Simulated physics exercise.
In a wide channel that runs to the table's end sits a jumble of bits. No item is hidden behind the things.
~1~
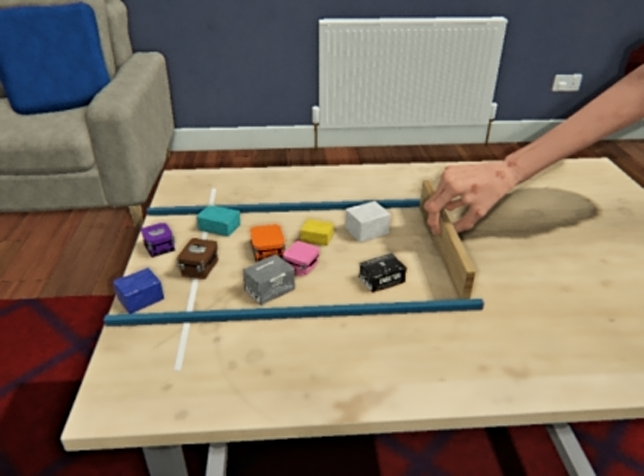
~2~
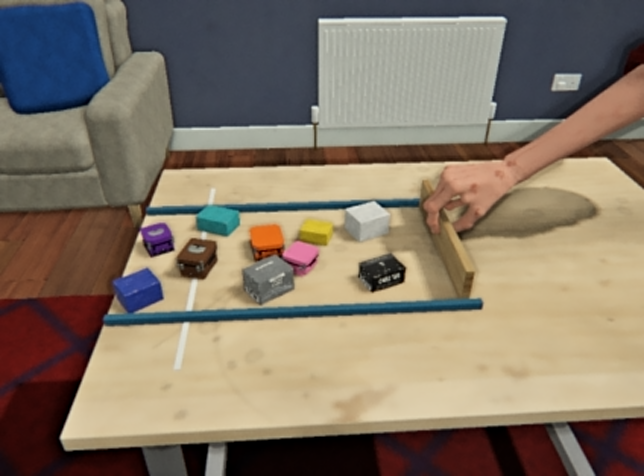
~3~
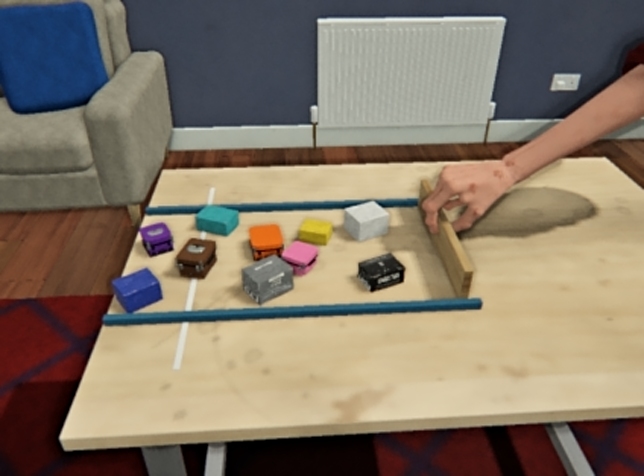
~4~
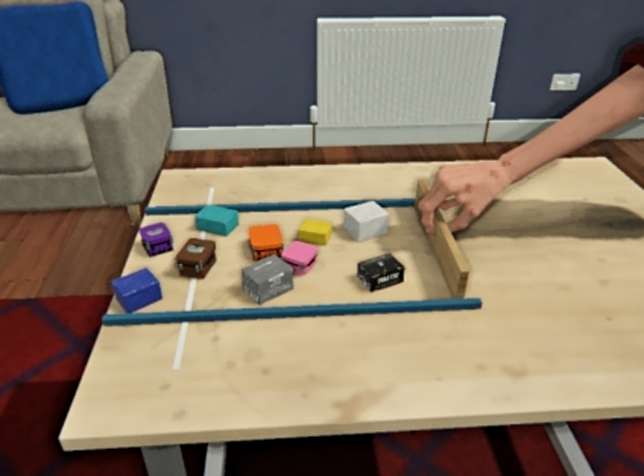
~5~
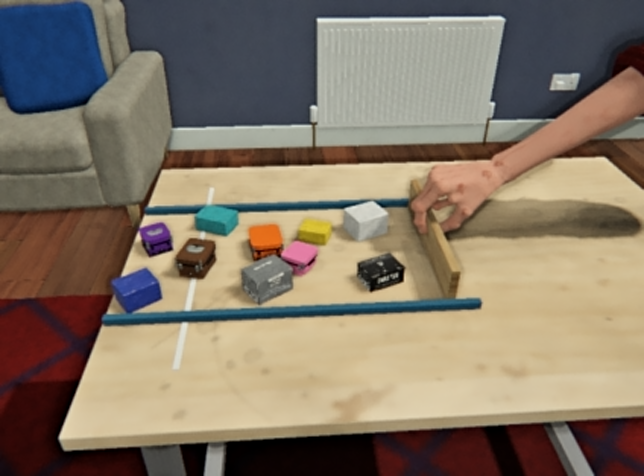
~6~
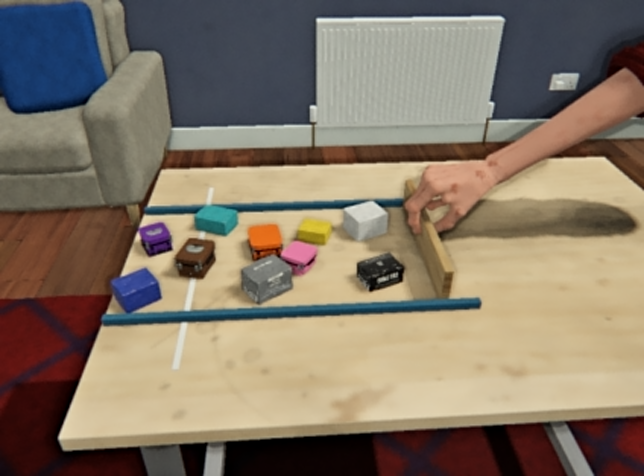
A hand holding an upright wooden board at the right of a channel between two blue rails stays nearly still at first. It then slides the board a short way left, toward the white and black blocks, while the scattered colourful blocks around the white tape line stay in place, untouched.
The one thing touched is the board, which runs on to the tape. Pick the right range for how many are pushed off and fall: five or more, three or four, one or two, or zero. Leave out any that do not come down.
The right range is one or two.
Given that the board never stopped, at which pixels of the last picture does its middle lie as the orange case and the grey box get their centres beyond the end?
Estimated middle: (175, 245), and (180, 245) for the other.
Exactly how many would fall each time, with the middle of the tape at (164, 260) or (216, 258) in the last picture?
Counts: 6, 1.
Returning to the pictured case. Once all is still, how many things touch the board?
It is in contact with 4.
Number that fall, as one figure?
2, precisely.
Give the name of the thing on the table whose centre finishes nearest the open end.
That would be the brown case.
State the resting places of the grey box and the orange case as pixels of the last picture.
Result: One at about (124, 295), the other at about (147, 256).
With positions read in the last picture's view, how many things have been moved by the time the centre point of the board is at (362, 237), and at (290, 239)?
Respectively 3 and 7.
Soon after, none off yet; blue block at rest near (137, 290); purple case at rest near (156, 239); brown case at rest near (197, 259).
After that, none off yet; blue block at rest near (137, 290); purple case at rest near (156, 239); brown case displaced a little near (186, 263).
And then, none off yet; blue block displaced about its own width near (112, 293); purple case at rest near (156, 239); brown case displaced about its own width near (150, 271).
In the end, the number that fall off is one or two; gone, purple case and blue block.
